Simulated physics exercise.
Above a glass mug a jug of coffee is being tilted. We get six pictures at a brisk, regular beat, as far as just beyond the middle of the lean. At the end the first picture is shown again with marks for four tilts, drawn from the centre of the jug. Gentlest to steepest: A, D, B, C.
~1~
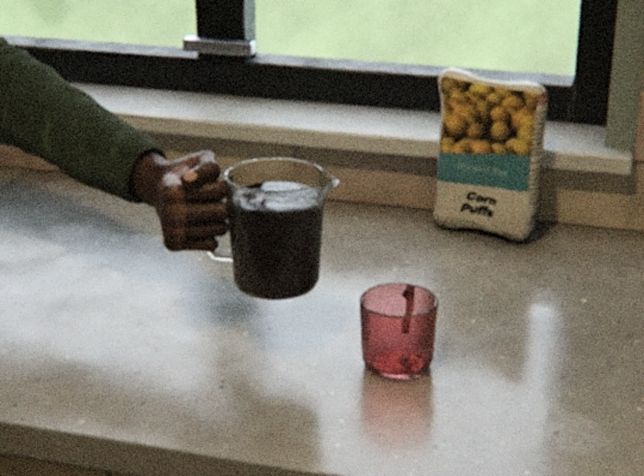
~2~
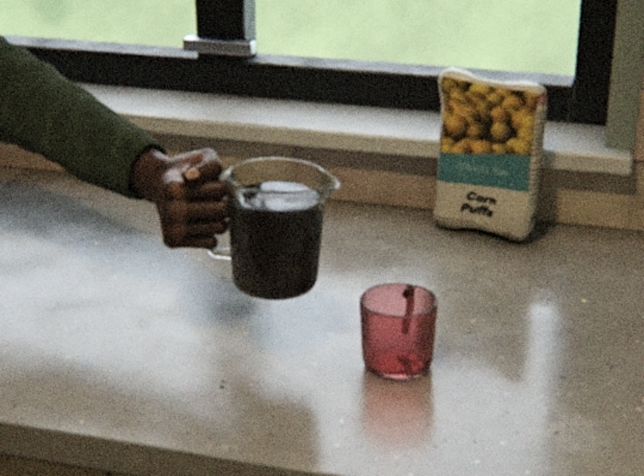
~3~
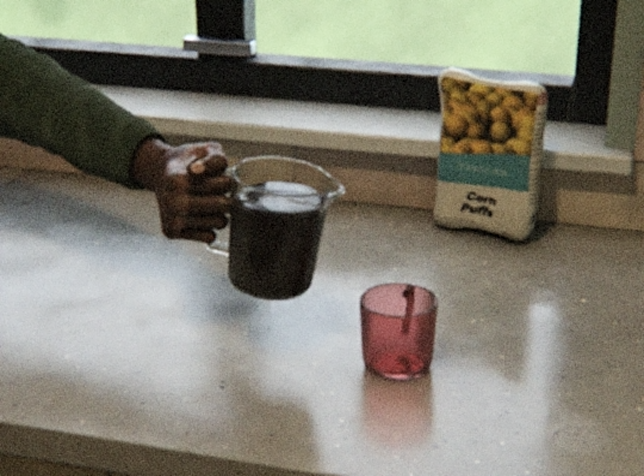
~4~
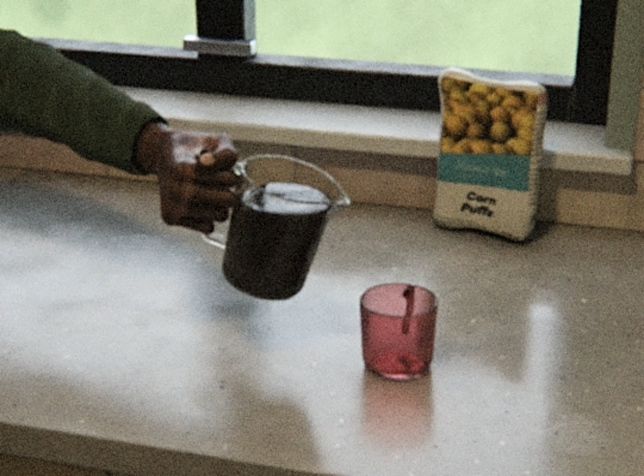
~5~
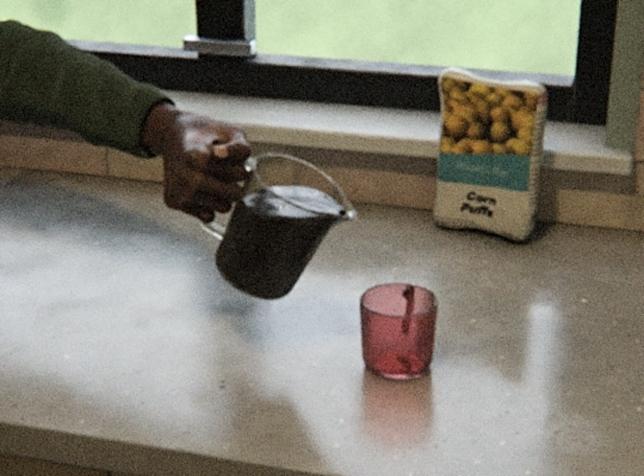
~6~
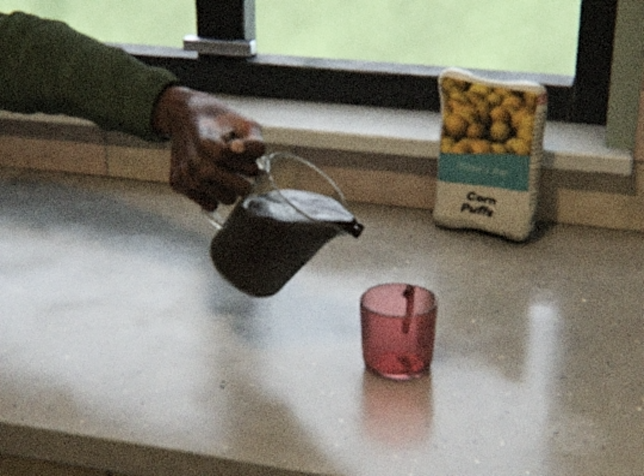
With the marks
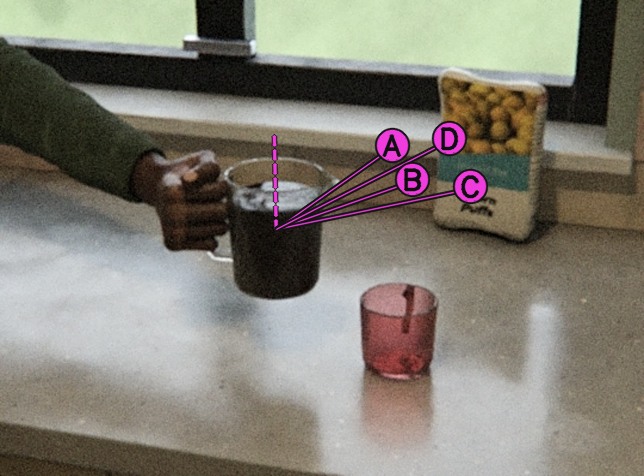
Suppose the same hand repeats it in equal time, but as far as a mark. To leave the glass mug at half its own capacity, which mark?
Best: A.
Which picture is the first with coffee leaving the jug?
Picture 6.
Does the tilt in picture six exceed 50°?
No.
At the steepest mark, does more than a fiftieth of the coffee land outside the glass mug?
Yes.
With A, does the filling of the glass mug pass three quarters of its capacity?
No, it does not.
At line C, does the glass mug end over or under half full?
Over half.
On the marked copy, A at (379, 156); B at (397, 186); C at (454, 192); D at (435, 147).
Choosing A, the glass mug ends with about 49 % of what it can hold.
Choosing B, the glass mug ends with about 94 % of what it can hold.
Choosing C, the glass mug is filled to the brim; 11 % of the coffee is spilt.
Choosing D, the glass mug ends with about 70 % of what it can hold.
